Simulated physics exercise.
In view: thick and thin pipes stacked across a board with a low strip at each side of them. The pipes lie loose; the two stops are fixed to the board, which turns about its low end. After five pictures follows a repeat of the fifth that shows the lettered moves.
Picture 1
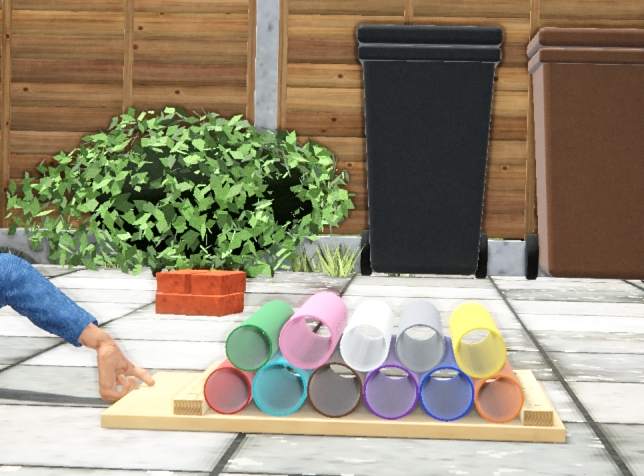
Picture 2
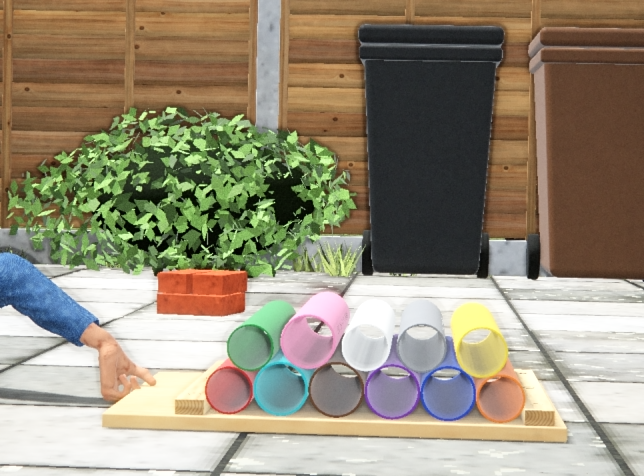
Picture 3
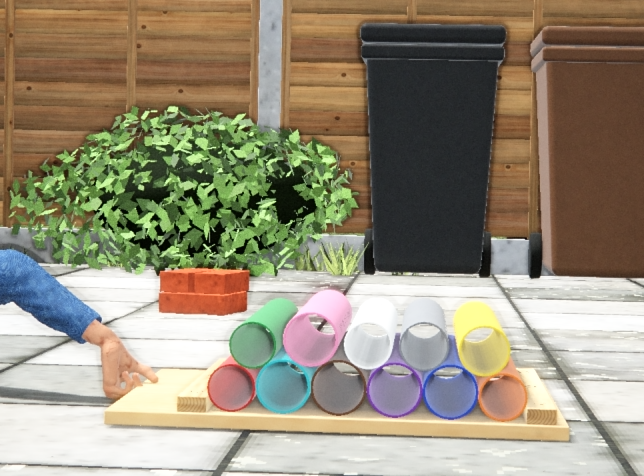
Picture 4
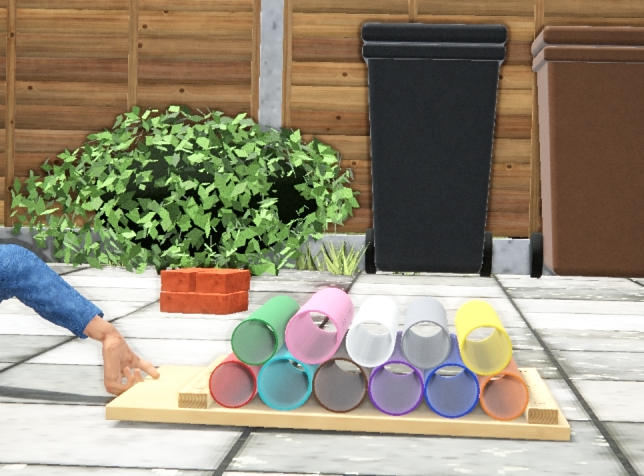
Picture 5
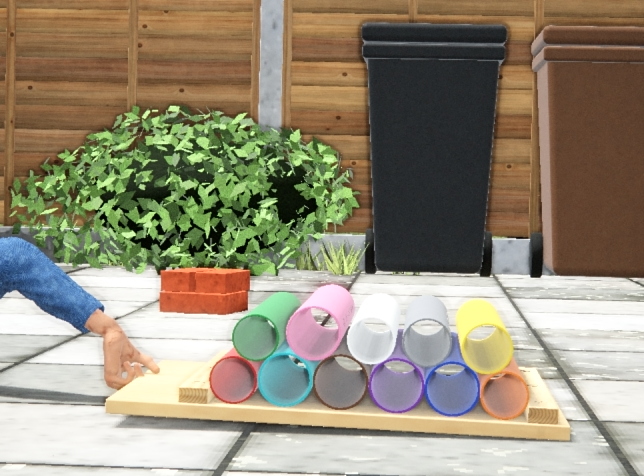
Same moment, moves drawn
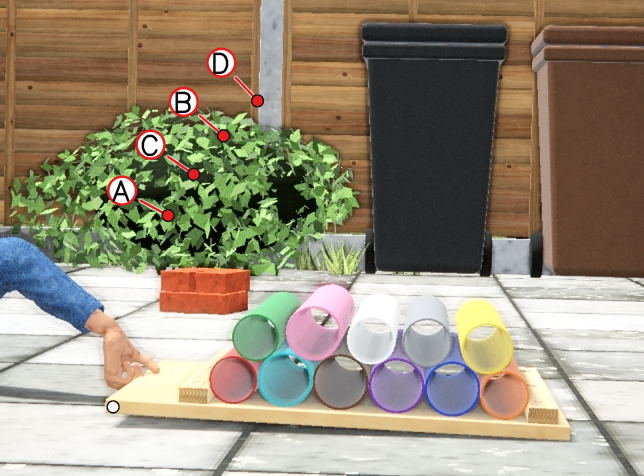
A wooden board stacked with two rows of loose, colourful pipes was lifted very slightly at its left end by a hand in a blue sleeve, and the pipes barely shifted.
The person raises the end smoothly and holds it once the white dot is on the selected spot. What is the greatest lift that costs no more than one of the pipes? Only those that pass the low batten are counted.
Stop at A.
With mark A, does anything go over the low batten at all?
Yes.
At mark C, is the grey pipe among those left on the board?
No, with C.
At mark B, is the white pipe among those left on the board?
The white pipe: No.
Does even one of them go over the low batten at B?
Yes.
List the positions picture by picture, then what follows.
In the first frame, orange pipe (499, 399); white pipe (364, 347); yellow pipe (480, 352).
In the second frame, yellow pipe (482, 352); green pipe (250, 347).
In the third frame, board (344, 394); red pipe (231, 387); turquoise pipe (283, 387); blue pipe (450, 392).
In the fourth frame, board (345, 392); red pipe (233, 384); turquoise pipe (284, 383).
In the fifth frame, board (345, 389); red pipe (233, 380); turquoise pipe (285, 379).
On the copy, A at (168, 216); B at (224, 136); C at (193, 174); D at (258, 101); the white dot at (113, 407).
On A. First, board at 16°.
Then, board at 27°.
Finally, board at 27°, one over the low batten (yellow).
By contrast, B five over the low batten; C four over the low batten (white, yellow, grey, pink); D eleven over the low batten.
